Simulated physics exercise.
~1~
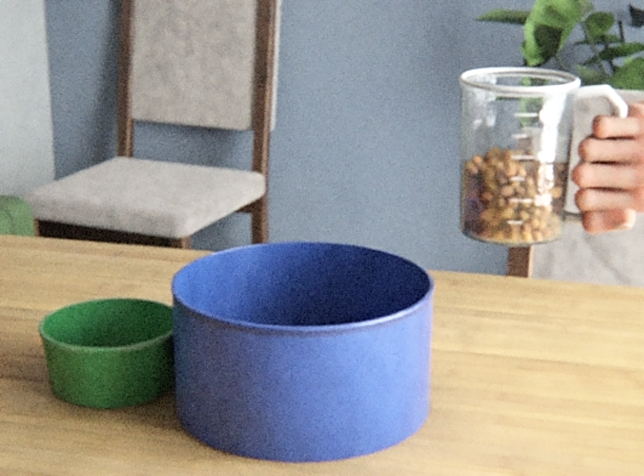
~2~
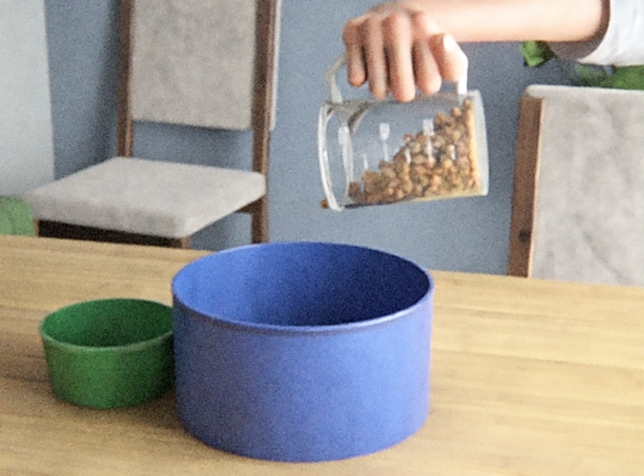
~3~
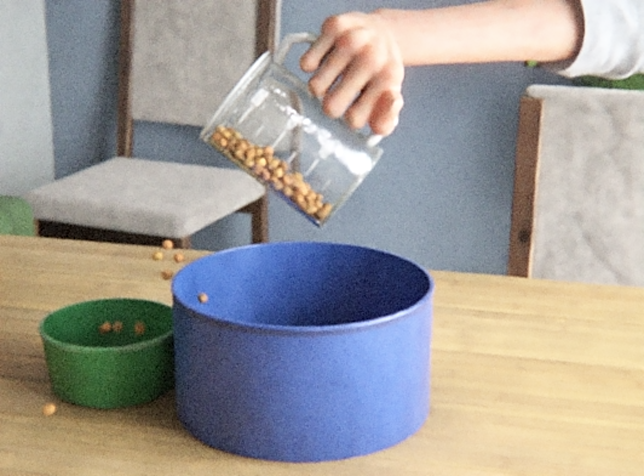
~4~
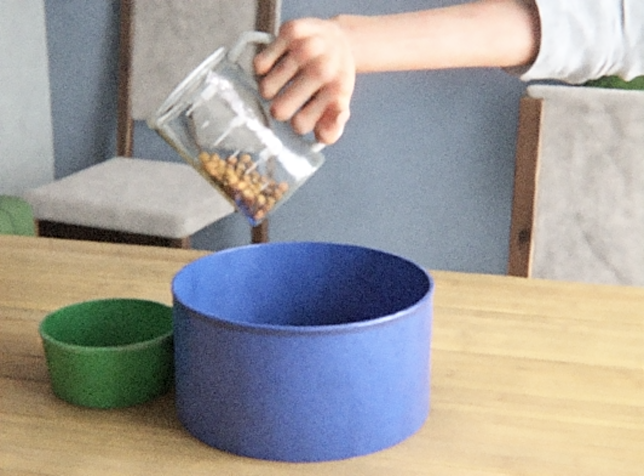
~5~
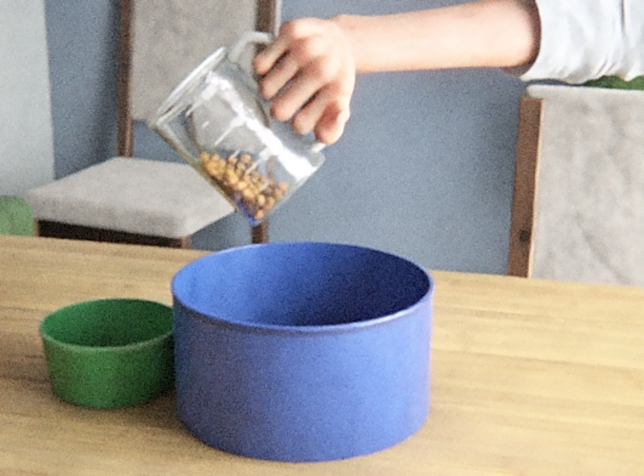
A hand tips a clear jug of roasted chickpeas over a blue pot, spilling some toward a green dish, then holds it leaning.
